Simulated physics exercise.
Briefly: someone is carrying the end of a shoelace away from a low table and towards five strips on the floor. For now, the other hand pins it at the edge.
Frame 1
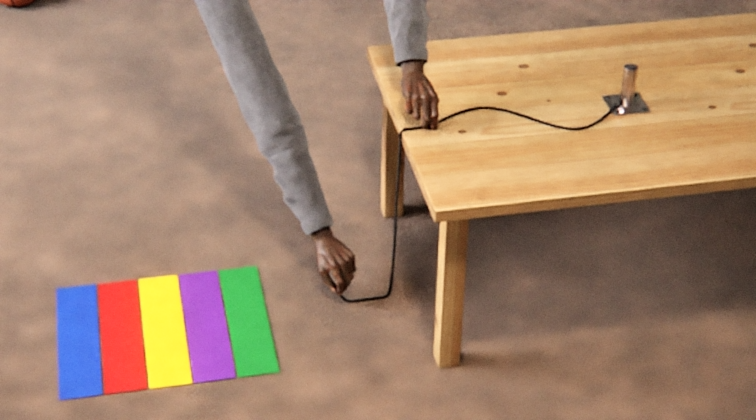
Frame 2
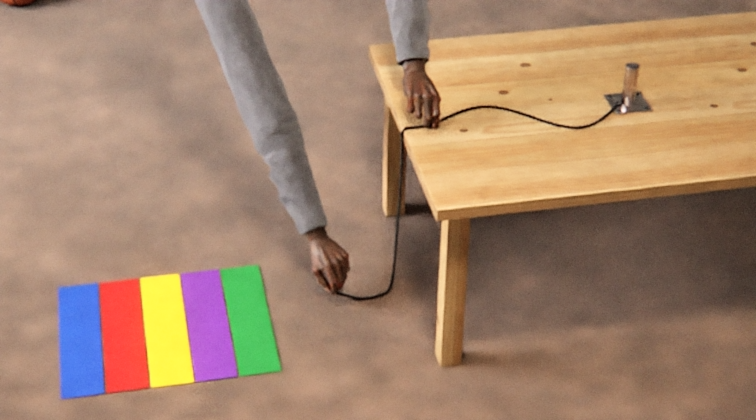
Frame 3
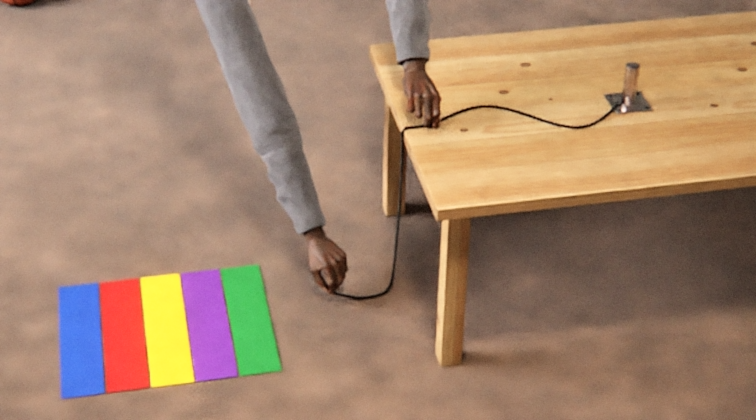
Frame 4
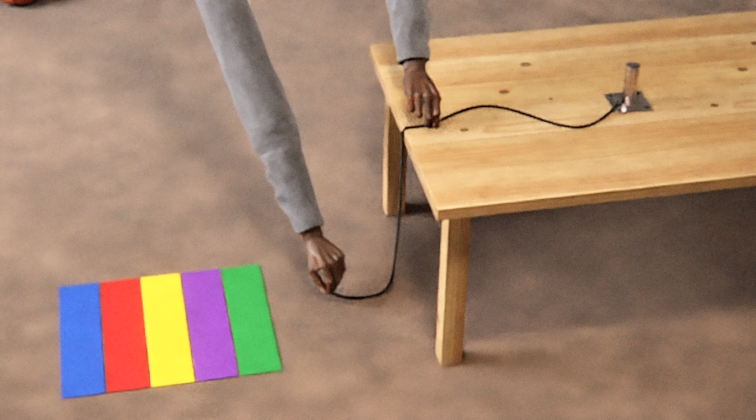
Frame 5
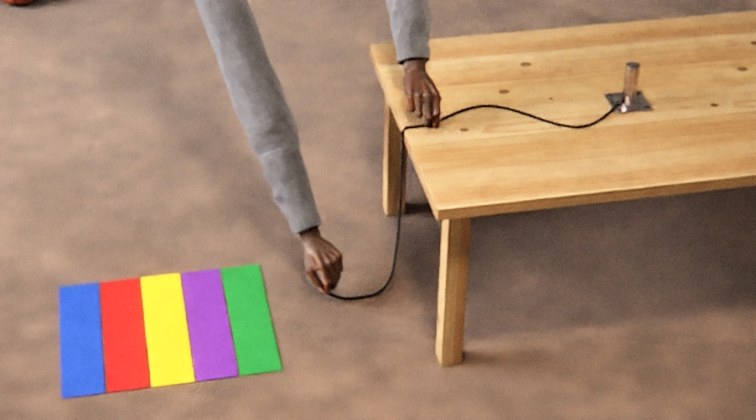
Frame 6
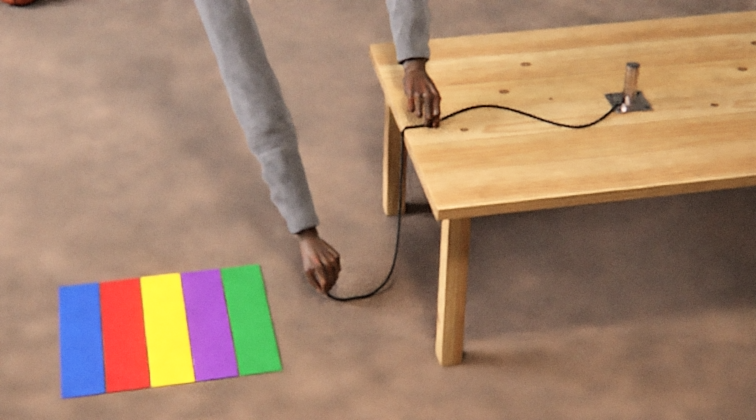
A dark cord's end, pinched in one hand near the floor, shifts very slightly left, toward five coloured strips lying there. The other hand keeps pressing the cord at the edge of a low wooden table, and the stretch across the tabletop to a small upright post stays almost still.
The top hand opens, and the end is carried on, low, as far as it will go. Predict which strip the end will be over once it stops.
I would say the yellow strip.
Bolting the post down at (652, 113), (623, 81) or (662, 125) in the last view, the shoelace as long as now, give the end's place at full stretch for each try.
Try 1 about (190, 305), try 2 about (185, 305), try 3 about (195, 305).
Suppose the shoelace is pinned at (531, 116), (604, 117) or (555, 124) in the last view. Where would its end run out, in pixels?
Going try by try, I'd put it close to (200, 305), then (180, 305), and finally (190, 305).
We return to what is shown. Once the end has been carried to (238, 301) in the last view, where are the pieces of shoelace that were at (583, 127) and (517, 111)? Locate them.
Approx. (557, 106); approx. (490, 113).
Soon after, end near (238, 301); over green.
After that, end near (194, 306); over purple.
At the stop, end near (168, 309); over yellow. Over yellow.
